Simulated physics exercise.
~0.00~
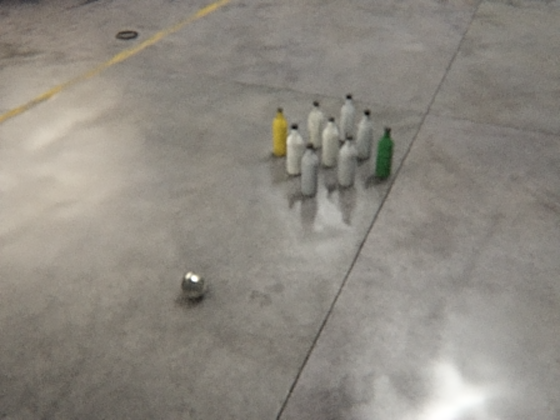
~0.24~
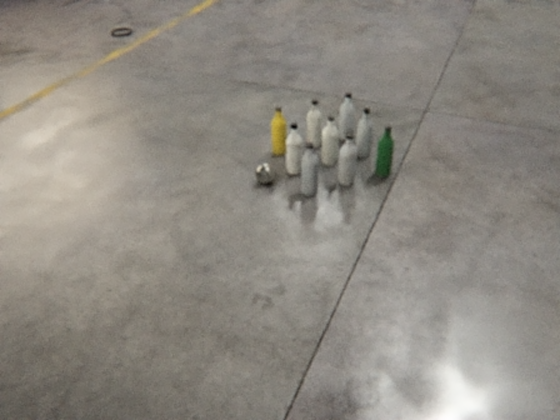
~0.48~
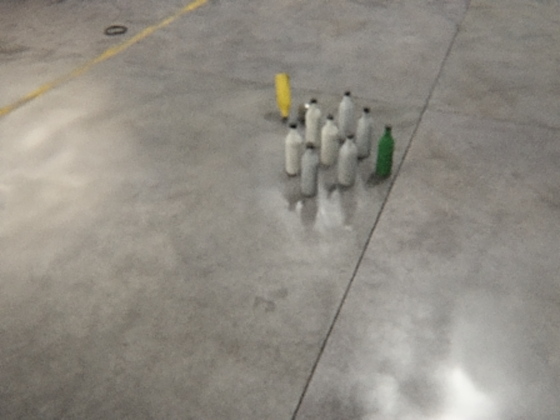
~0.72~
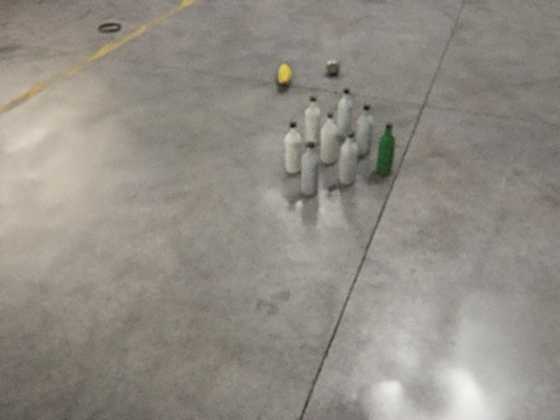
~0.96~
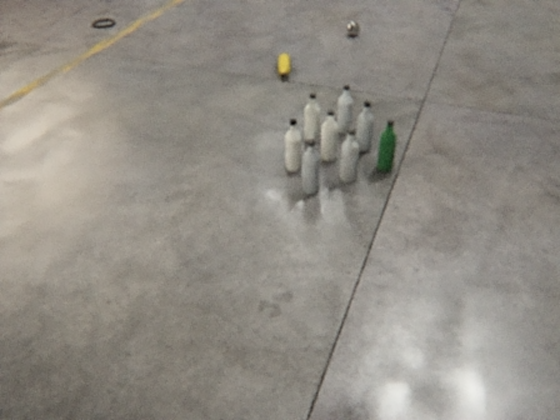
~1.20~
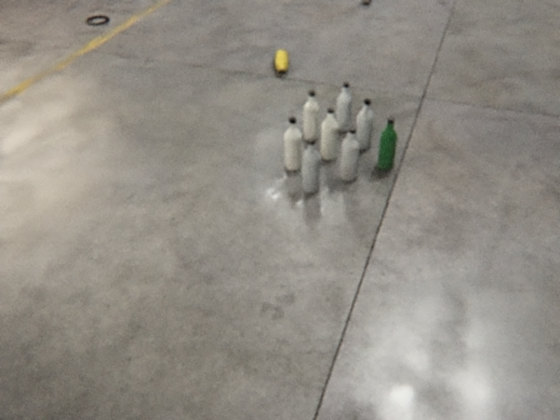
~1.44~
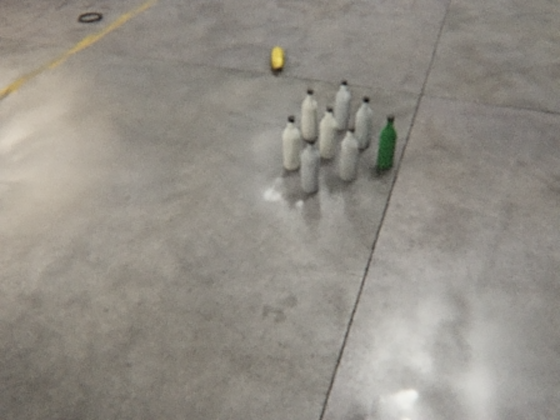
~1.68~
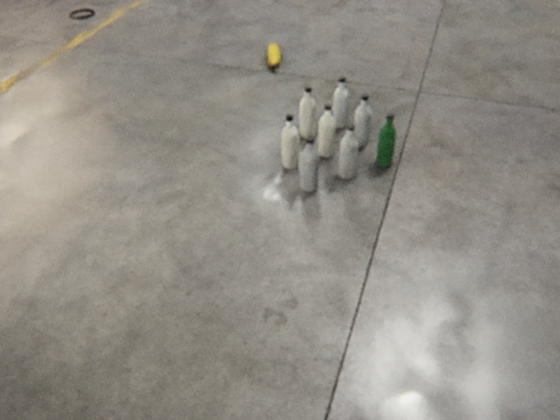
A shiny steel ball rolls across a grey concrete floor, seen from above at an angle as the view drifts slightly sideways. Ahead of it, nine capped bottles stand in a diamond, pale ones in the middle, a yellow one at the left corner and a green one at the right. The ball runs up and to the right, reaches the left side of the group and knocks the yellow bottle over. It rolls on behind the others and out of sight at the top. The yellow bottle ends lying flat beyond the group, while the green and pale bottles remain standing.
